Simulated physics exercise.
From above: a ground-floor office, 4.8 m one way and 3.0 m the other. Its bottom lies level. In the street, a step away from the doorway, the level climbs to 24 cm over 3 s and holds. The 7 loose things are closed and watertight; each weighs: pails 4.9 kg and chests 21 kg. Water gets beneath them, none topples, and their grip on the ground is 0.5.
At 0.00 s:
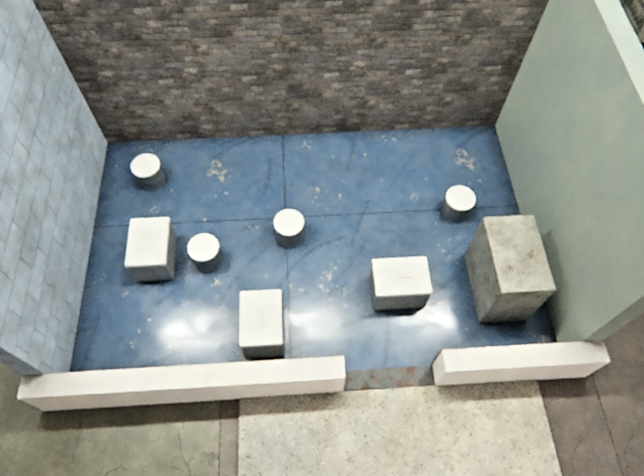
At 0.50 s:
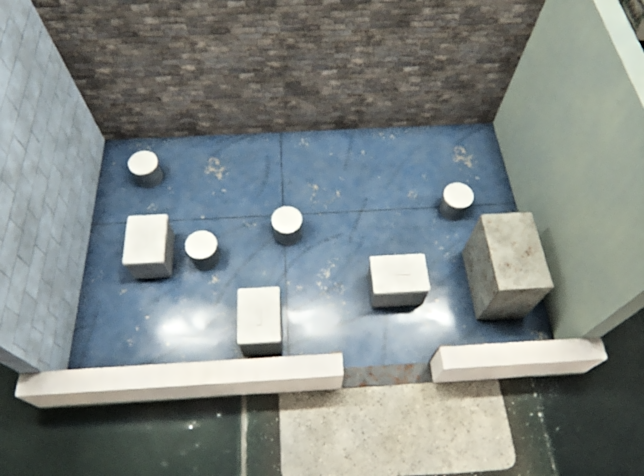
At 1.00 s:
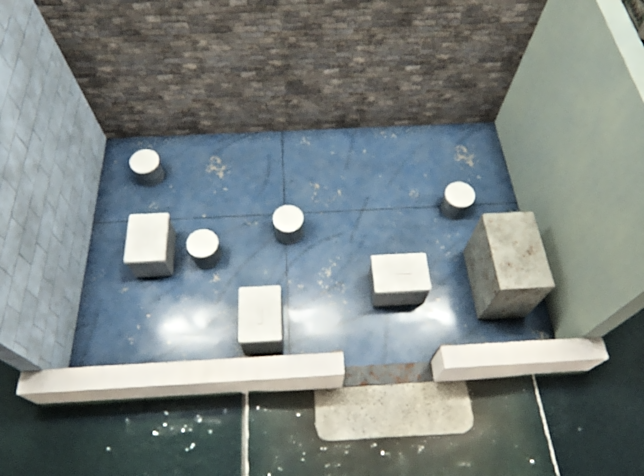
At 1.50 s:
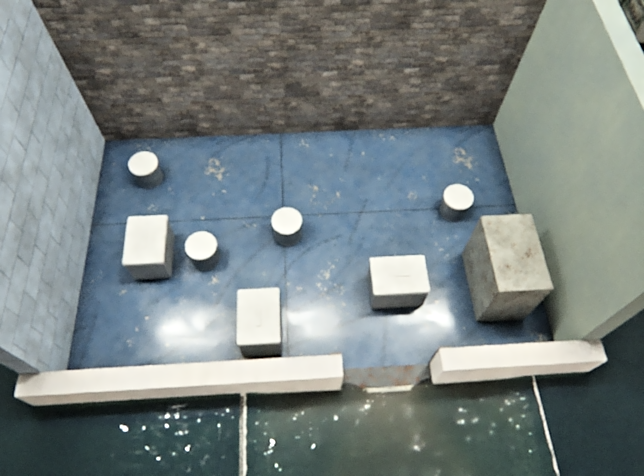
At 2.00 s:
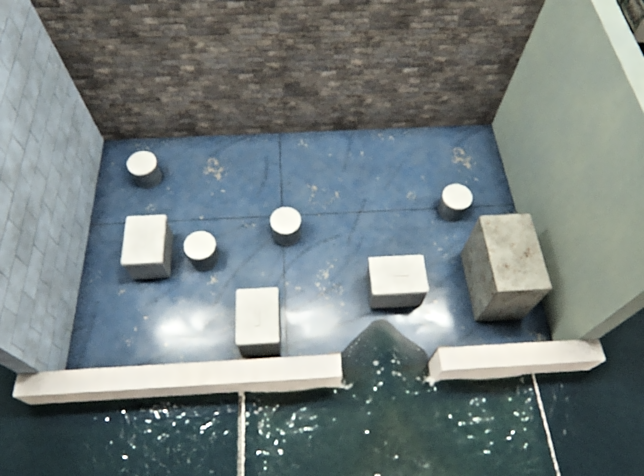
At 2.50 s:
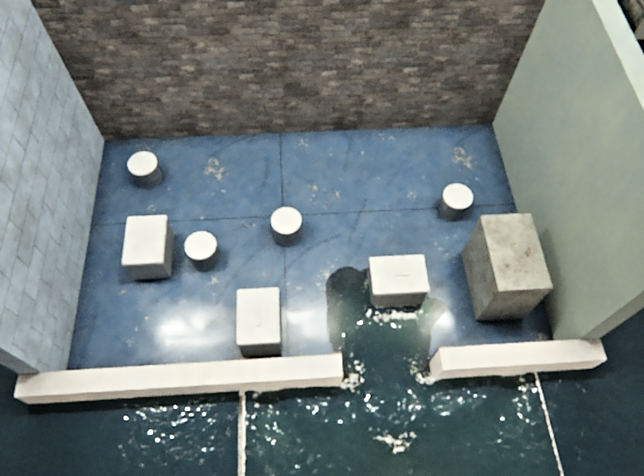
A walled room with a glossy blue floor, open to the street at the front, is seen from high above. White round and square blocks stand about the floor, with a larger grey block at right, before a brown brick wall, pale blue and green side walls and a low white front wall. Dark, glinting water covers the paving outside, then pushes through the gap and spreads around the nearest white block, while the objects stay put.
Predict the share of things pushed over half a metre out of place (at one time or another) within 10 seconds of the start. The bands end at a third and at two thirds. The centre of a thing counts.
It is one to two thirds.
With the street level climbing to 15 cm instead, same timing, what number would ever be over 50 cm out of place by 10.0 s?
In that case 0 of them.
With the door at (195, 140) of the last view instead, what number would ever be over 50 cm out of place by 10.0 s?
Then 6.
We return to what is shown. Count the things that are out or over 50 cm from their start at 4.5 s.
2 of them.
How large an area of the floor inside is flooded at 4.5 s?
About 9.0 m2.
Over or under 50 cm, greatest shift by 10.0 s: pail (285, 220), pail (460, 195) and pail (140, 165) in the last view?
In that order: More, over, past it.
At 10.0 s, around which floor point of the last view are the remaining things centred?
Near (228, 262).
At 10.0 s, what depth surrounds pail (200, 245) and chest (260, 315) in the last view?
Roughly 4 and 5 cm.
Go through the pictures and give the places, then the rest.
The first frame shows a pail at (289, 222) rests on the ground; a pail at (145, 165), on the bottom; 0.0 m2 under water; 0 of 7 have shifted.
The second frame shows a pail at (287, 219), on the bottom; a pail at (143, 162) rests on the ground; 0.0 m2 under water; 0 of 7 have shifted.
The third frame shows a pail at (288, 218) rests on the ground; a pail at (144, 161) rests on the ground; 0.0 m2 under water; 0 of 7 have shifted.
The fourth frame shows a pail at (287, 220), on the bottom; a pail at (143, 163), on the bottom; 0.0 m2 under water; 0 of 7 have shifted.
The fifth frame shows a pail at (286, 220), on the bottom; a pail at (142, 163) rests on the ground; 0.2 m2 under water; 0 of 7 have shifted.
The sixth frame shows a pail at (286, 220) rests on the ground; a pail at (142, 163), on the bottom; 0.8 m2 under water; 0 of 7 have shifted.
After 3.5 s 0 of 7 are over 50 cm from their spots; 0 afloat.
After 4.5 s 2 of 7 are over 50 cm from their spots; 0 afloat.
After 7.0 s 3 of 7 are over 50 cm from their spots; 4 afloat.
After 10.0 s 4 of 7 are over 50 cm from their spots, and 4 have been at some point; 4 afloat.
